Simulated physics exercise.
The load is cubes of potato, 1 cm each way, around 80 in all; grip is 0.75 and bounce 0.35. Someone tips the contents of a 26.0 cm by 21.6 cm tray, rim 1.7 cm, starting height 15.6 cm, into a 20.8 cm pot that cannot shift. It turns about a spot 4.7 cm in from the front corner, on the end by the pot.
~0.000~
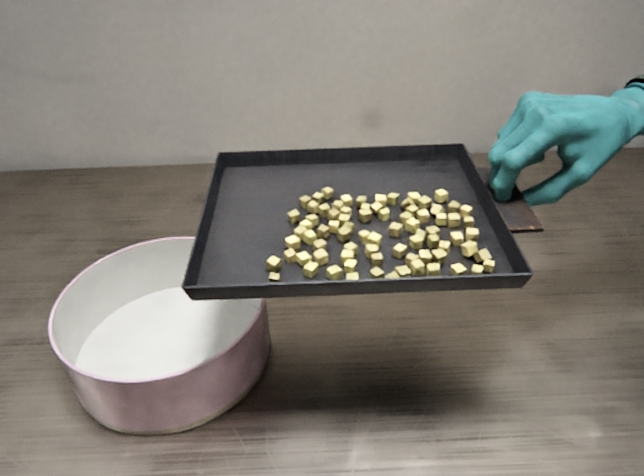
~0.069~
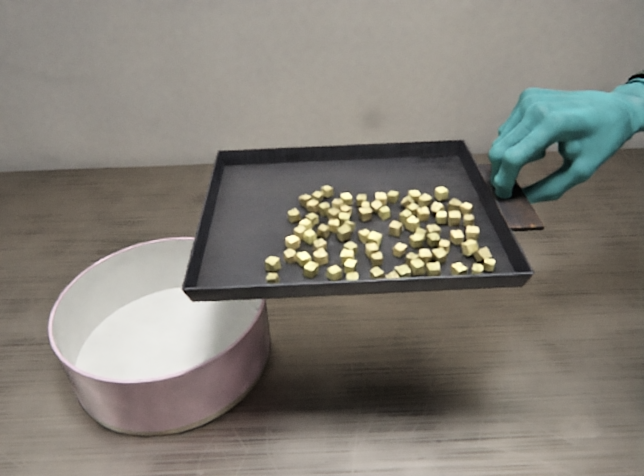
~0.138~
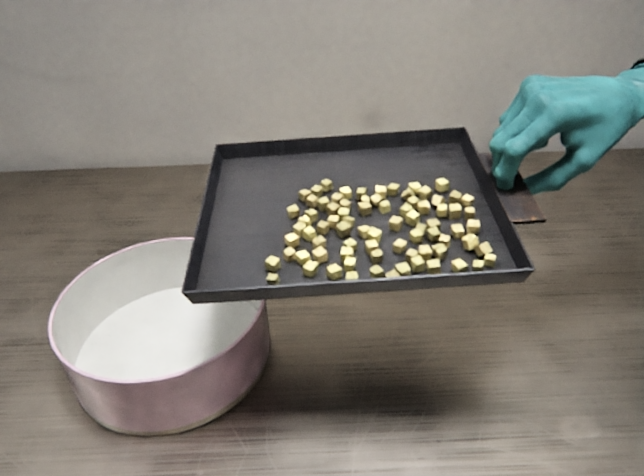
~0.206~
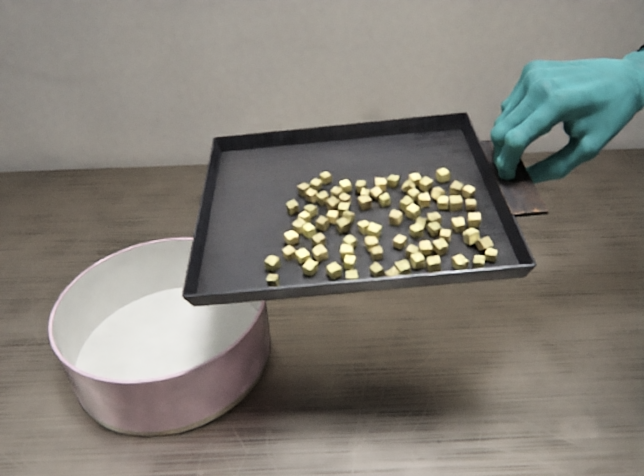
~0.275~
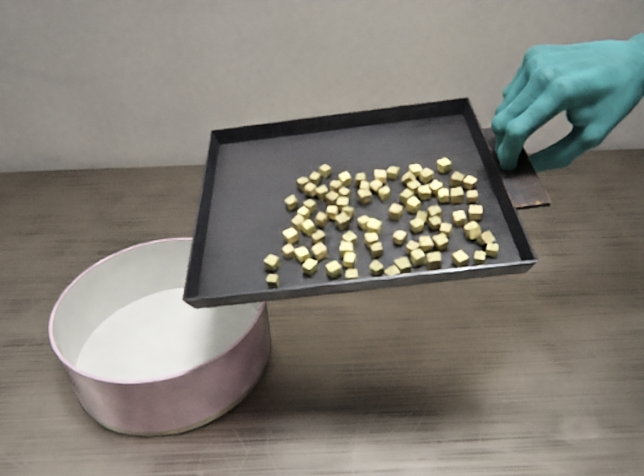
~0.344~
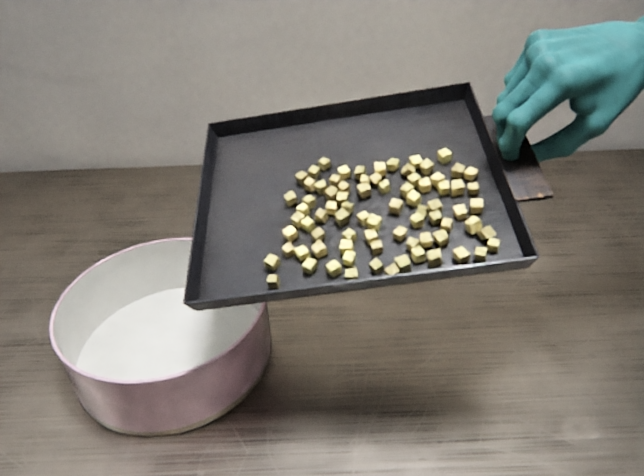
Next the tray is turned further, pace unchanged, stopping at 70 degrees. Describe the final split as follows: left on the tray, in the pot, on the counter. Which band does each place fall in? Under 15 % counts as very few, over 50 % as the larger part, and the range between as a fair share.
Left on the tray: The larger part. Pot: Very few. Counter: A fair share.
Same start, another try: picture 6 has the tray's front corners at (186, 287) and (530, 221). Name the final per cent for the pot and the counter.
Split: Pot = 25, counter = 5.
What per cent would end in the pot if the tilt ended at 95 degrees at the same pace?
I'd put it at close to 5 per cent.
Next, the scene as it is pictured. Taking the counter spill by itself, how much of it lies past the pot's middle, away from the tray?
I reckon around 40 per cent.
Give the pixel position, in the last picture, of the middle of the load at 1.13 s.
The middle of the load should be near (281, 289) then.
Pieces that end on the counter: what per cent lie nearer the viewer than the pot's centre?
Near 100 in a hundred.
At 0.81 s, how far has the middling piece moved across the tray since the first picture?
I'd say close to 4 centimetres.
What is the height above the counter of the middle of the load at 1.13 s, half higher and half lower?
Some 16 cm above the counter.
After 0.81 s, tilt 41 degrees; the tray holds 100 %, the pot 0 %.
After 1.13 s, tilt 59 degrees; the tray holds 85 %, the pot 0 %.
Then, at 1.54 s, tilt 70 degrees; the tray holds 75 %, the pot 0 %.
At rest (2.4 s), tray 75 %, pot 0 %, counter 25 %.
